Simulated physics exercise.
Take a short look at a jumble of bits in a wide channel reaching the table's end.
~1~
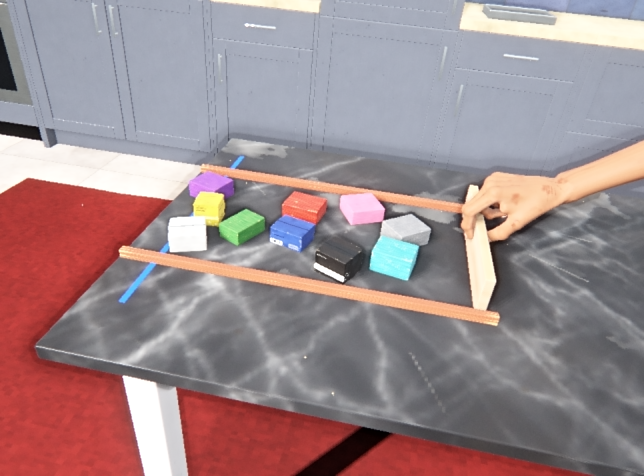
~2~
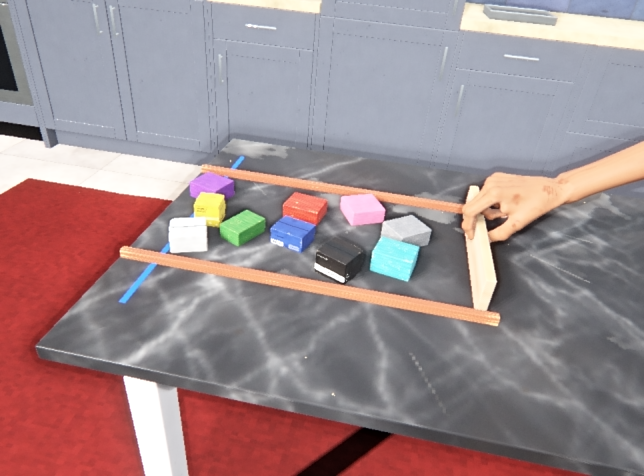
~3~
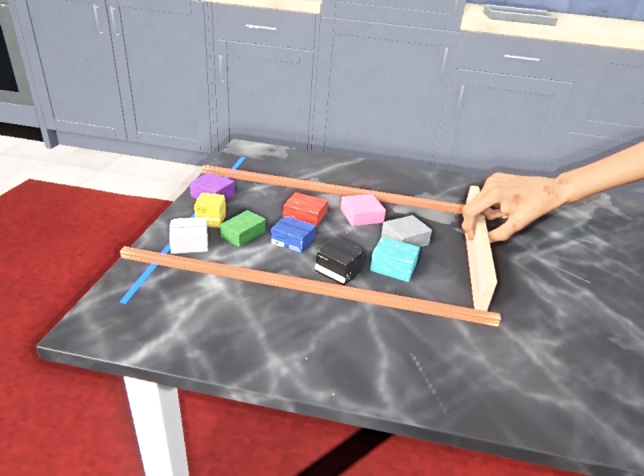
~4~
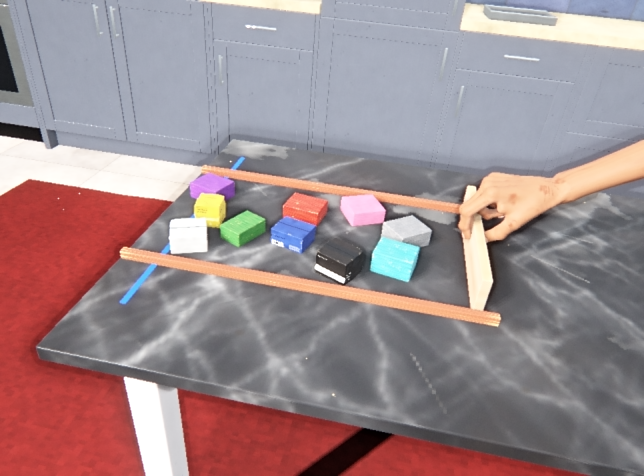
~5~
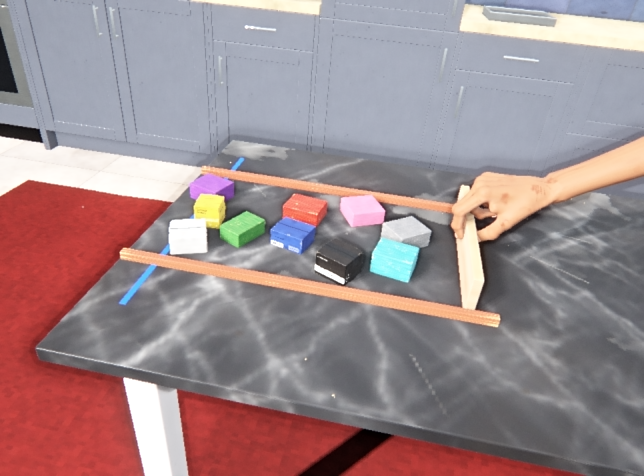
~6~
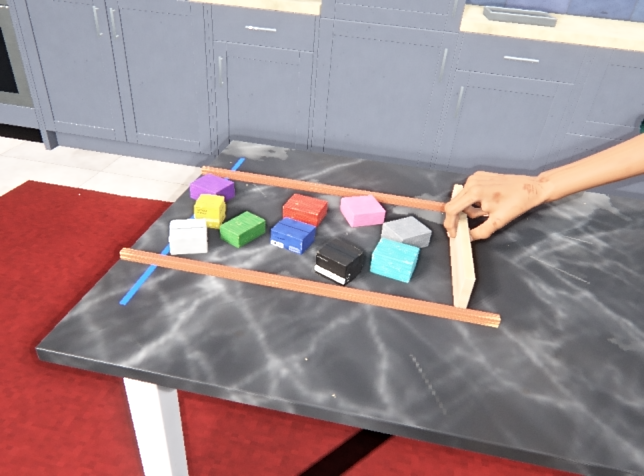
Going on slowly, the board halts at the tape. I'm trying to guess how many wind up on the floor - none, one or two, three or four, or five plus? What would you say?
I expect at least five pieces to go over the edge.
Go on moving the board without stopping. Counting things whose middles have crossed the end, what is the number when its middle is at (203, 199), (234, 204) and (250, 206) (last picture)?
It would be 7, 3 and 2.
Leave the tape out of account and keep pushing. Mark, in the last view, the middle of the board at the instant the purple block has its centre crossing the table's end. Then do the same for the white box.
Near (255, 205) in the first case, near (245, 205) in the other.
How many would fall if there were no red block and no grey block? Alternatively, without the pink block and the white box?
5 for the first case, 5 for the second.
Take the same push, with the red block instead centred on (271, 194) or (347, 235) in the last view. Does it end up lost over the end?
Results in order - down; down.
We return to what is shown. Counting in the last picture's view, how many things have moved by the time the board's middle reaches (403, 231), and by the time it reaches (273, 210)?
At the first spot the count is 3, and at the second it is 10.
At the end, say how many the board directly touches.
It touches 3.
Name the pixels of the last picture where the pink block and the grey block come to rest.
Taking them in turn, first comes (203, 181), then (188, 196).
Soon after, none off yet; purple block at rest near (213, 190); white box at rest near (189, 236); yellow box at rest near (210, 211).
Then, none off yet; purple block at rest near (213, 190); white box moving near (182, 236); yellow box moved a little near (201, 208).
Further on, one off so far; purple block tipped a little near (170, 186); white box moved about its own width near (142, 227); yellow box on its side near (132, 246).
By the end, the number that fall off is five or more; fallen, black box, red block, blue box, green block, yellow box, white box and purple block.
